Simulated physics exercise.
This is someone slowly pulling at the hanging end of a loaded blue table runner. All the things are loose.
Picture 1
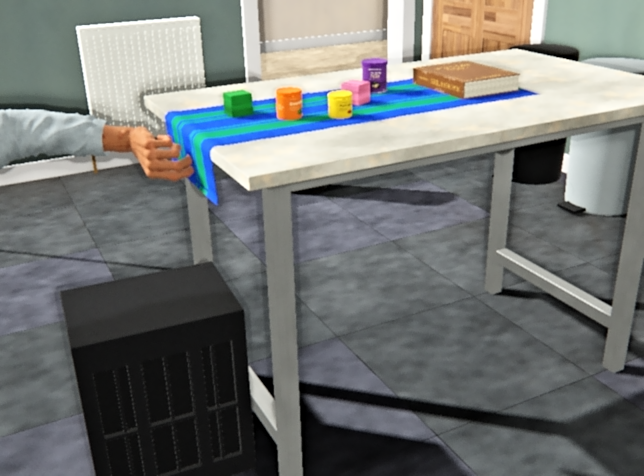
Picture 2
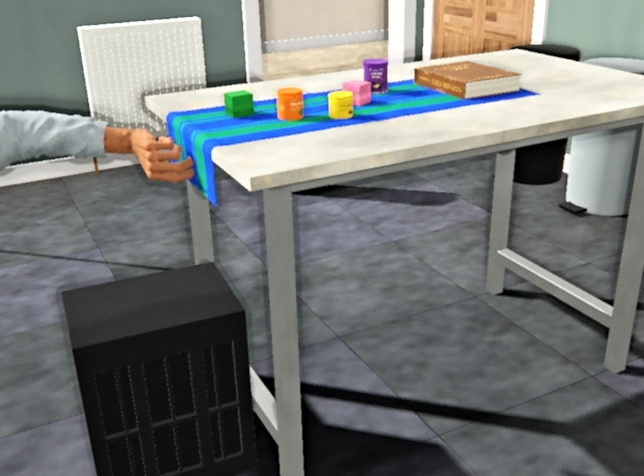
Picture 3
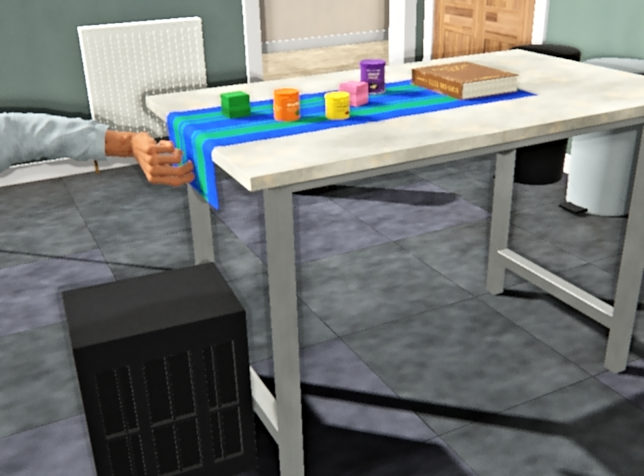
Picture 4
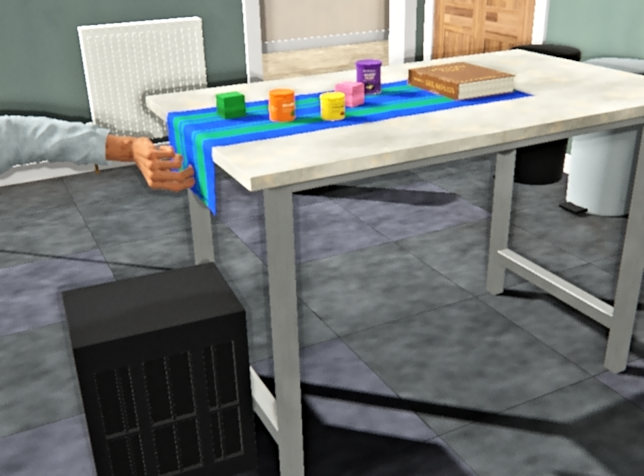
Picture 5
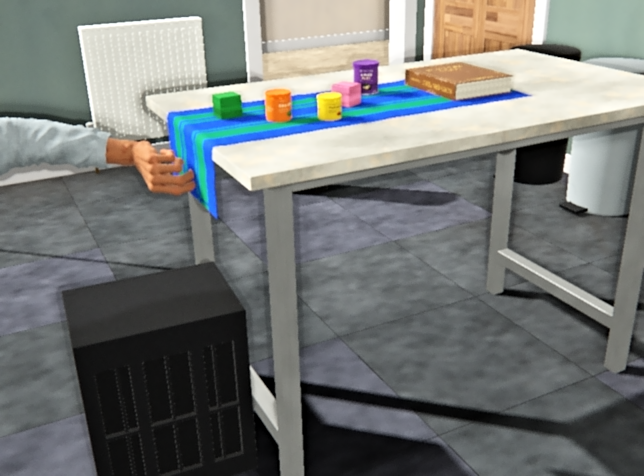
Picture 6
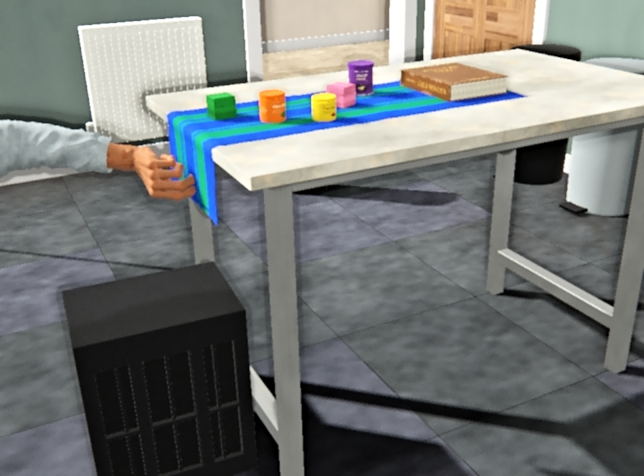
On a pale table, a hand at the left slowly tugged the hanging end of a blue striped runner downward, and the colored cubes, small containers and brown book on it shifted slightly left together.
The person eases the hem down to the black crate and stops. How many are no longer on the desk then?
The count of fallen things is two.
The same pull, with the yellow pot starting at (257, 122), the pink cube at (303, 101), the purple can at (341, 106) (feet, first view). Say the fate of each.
The yellow pot goes over; the pink cube remains up; the purple can does not fall.
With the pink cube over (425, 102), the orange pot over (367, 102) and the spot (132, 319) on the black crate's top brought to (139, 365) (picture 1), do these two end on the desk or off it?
The pink cube remains up, the orange pot remains up.
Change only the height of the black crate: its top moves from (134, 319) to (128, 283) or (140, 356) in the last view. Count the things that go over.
Then 1 and 3.
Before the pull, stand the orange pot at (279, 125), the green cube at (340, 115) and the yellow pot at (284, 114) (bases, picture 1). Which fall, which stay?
The orange pot comes down, the green cube survives, the yellow pot drops off.
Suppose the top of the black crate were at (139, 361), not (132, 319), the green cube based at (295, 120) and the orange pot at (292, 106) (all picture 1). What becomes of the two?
The green cube falls; the orange pot falls.
Early on, hem near (197, 243); green cube gone.
Midway, hem on the crate; green cube and orange pot gone.
Finally, hem on the crate; green cube and orange pot gone. It carries off two.
